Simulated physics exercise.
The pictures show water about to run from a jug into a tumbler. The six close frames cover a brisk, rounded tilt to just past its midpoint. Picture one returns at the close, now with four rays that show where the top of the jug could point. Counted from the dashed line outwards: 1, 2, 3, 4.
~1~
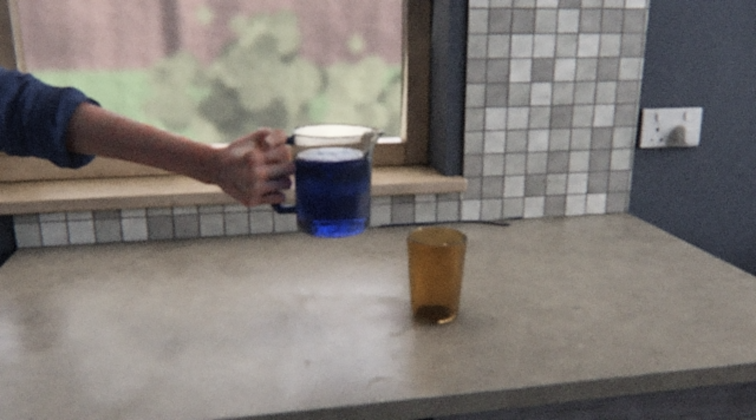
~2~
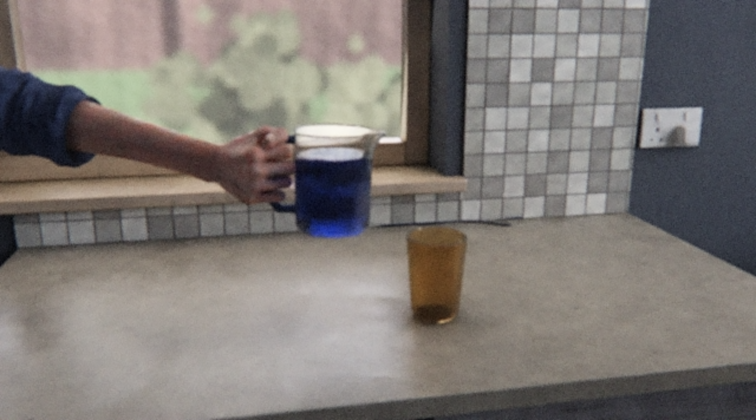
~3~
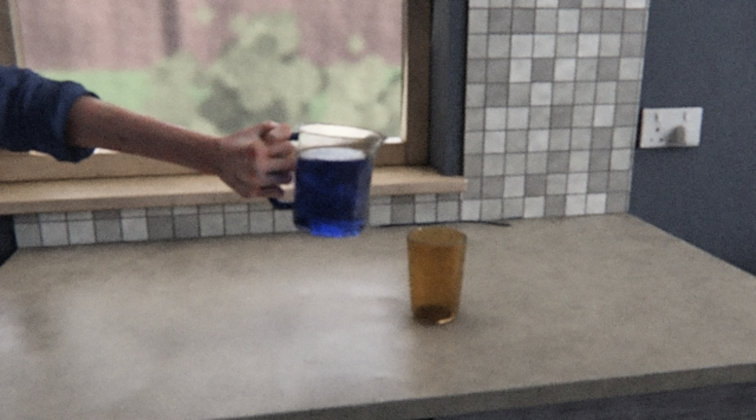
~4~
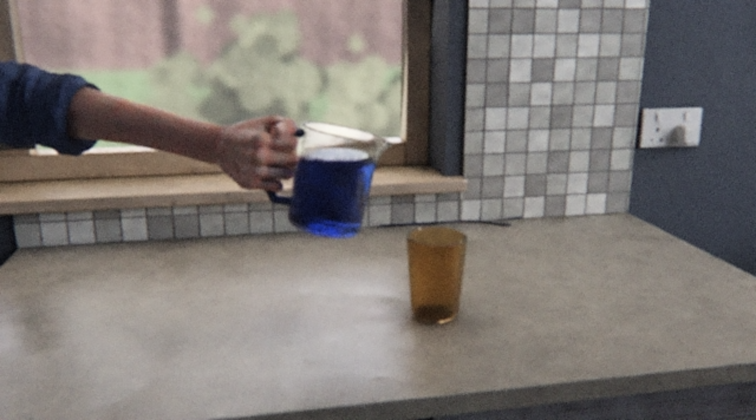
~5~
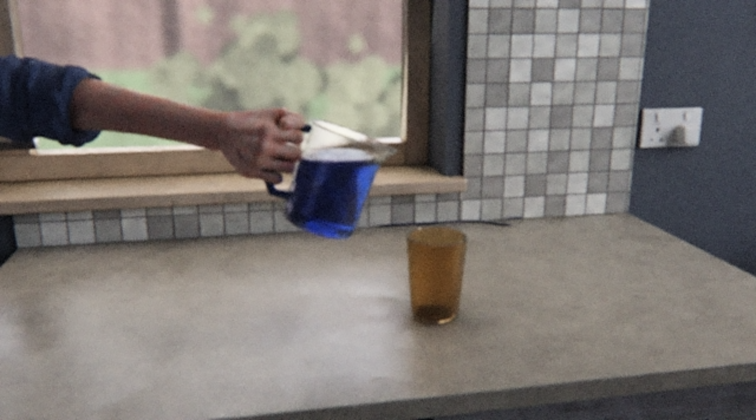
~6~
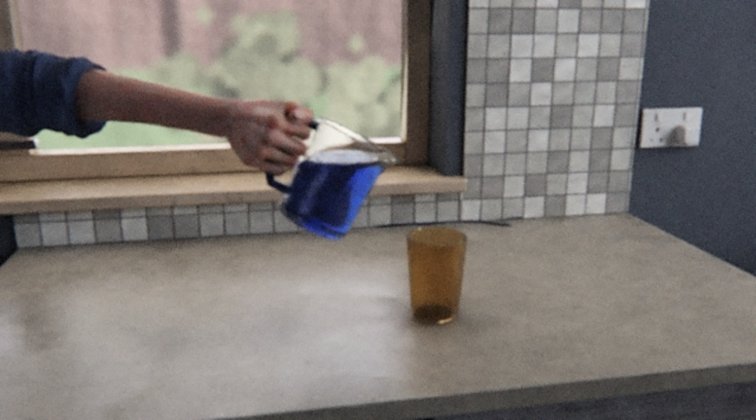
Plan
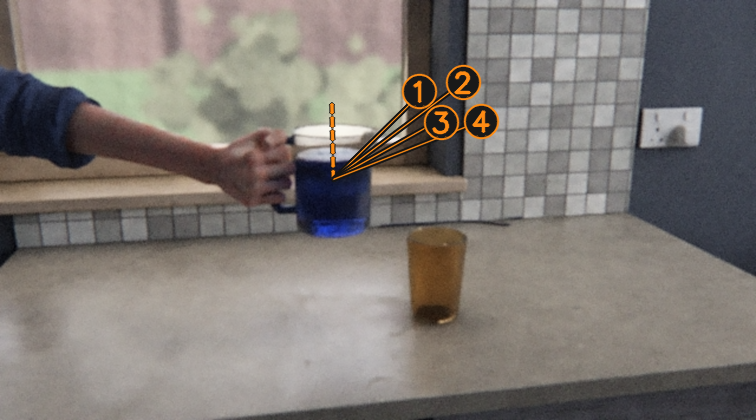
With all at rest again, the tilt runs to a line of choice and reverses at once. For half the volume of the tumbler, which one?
3.
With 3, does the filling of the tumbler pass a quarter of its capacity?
Yes.
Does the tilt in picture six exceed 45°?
No, it does not.
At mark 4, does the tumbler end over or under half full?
Over.
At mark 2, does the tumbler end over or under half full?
Under half.
On the marked copy, 1 at (408, 105); 2 at (449, 92); 3 at (424, 128); 4 at (465, 127).
With 1, the tumbler ends with about 19 % of what it can hold.
With 2, the tumbler ends with about 31 % of what it can hold.
With 3, the tumbler ends with about 48 % of what it can hold.
With 4, the tumbler ends with about 67 % of what it can hold.
